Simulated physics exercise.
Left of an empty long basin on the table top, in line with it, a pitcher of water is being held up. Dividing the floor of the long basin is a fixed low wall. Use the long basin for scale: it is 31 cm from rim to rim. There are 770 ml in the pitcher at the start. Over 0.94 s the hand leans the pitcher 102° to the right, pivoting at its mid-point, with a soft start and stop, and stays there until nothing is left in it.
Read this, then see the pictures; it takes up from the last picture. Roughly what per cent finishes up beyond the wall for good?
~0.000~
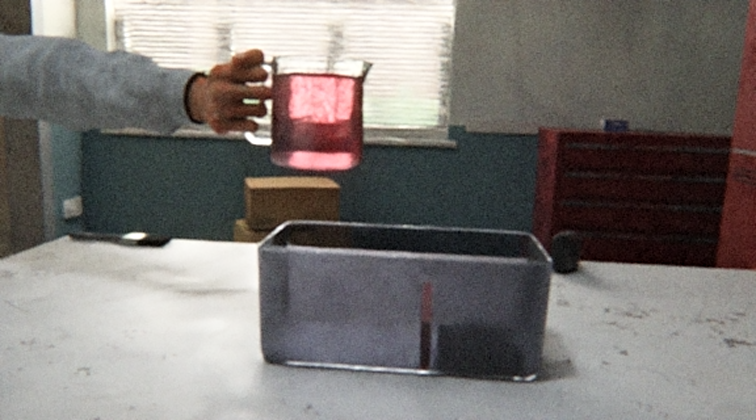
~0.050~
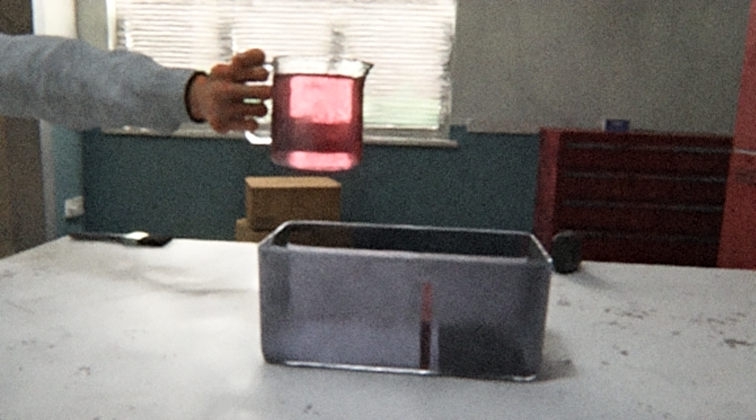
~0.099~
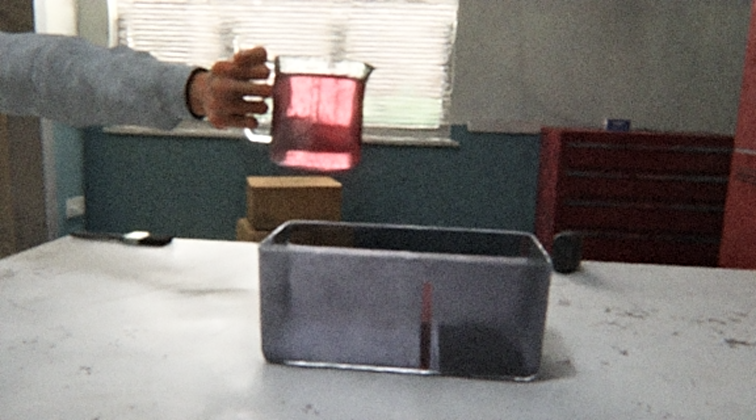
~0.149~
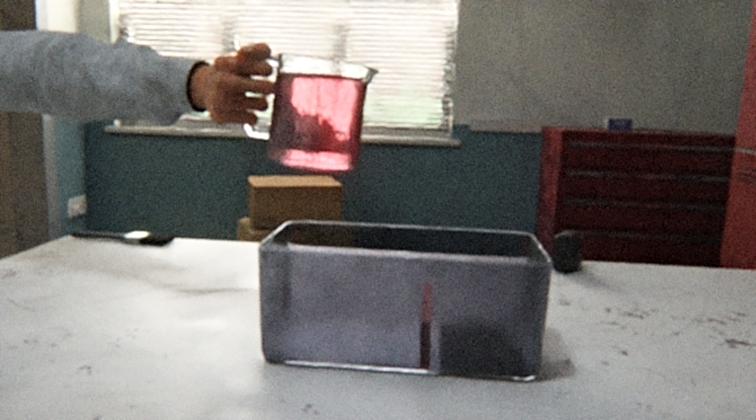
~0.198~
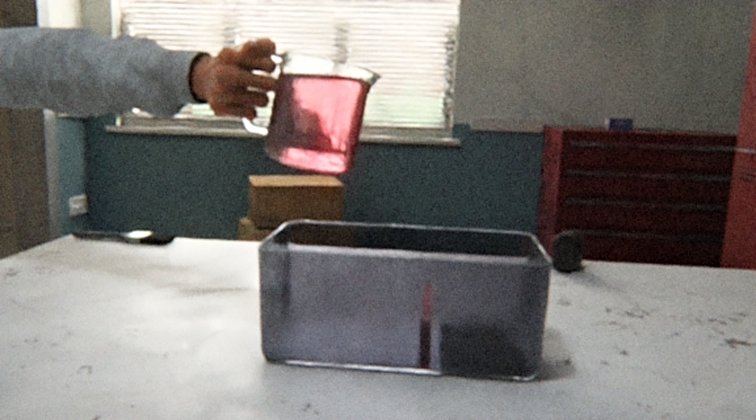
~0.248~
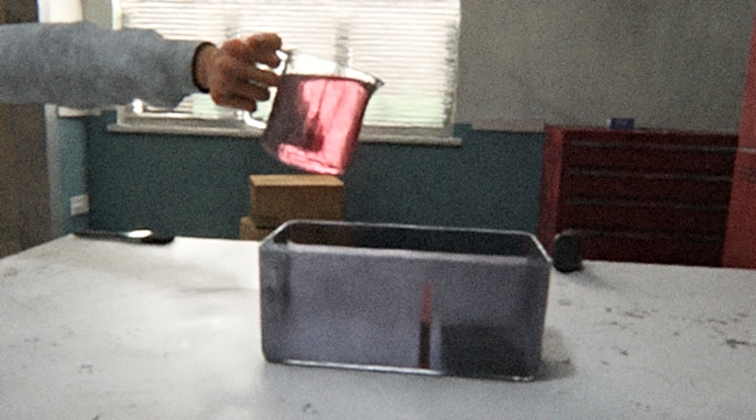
Roughly 70 per cent.
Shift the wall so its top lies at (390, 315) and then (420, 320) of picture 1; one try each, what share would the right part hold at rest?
The first gives near 95 per cent and the second near 75 per cent.
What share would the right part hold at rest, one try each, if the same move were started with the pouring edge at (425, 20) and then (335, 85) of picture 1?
Roughly 65 per cent the first time and 0 per cent the second.
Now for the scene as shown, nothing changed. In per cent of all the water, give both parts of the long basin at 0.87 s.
Near 6 on the left, 46 on the right.
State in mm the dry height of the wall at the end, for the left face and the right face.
Left about 46 mm, right about 26 mm.
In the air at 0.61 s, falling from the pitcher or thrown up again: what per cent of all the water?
I'd put it at about 18 percent.
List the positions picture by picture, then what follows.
The first frame shows tilt 0°; pouring edge (374, 63); surface from (277, 75) to (363, 77); the long basin's rim runs from (273, 235) to (541, 249); the wall's top is at (427, 301).
The second frame shows tilt 1°; pouring edge (375, 64); surface from (277, 75) to (364, 78).
The third frame shows tilt 3°; pouring edge (376, 66); surface from (279, 75) to (365, 79).
The fourth frame shows tilt 6°; pouring edge (379, 70); surface from (281, 75) to (367, 80).
The fifth frame shows tilt 11°; pouring edge (382, 75); surface from (283, 77) to (371, 80).
The sixth frame shows tilt 17°; pouring edge (385, 82); surface from (285, 78) to (376, 82).
Then, 0.61 s in, the tilt is 73° and 77 per cent is still to pour, 1 is left of the wall and 4 right of it.
Then, 0.87 s in, the tilt is 101° and 27 per cent is still to pour, 6 is left of the wall and 46 right of it.
Then, 1.14 s in, the tilt is 102° and 5 per cent is still to pour, 21 is left of the wall and 69 right of it.
Then, 1.44 s in, the tilt is 102° and 1 per cent is still to pour, 28 is left of the wall and 70 right of it.
Finally, 29 per cent lies left of the wall, 70 right of it and 1 outside.
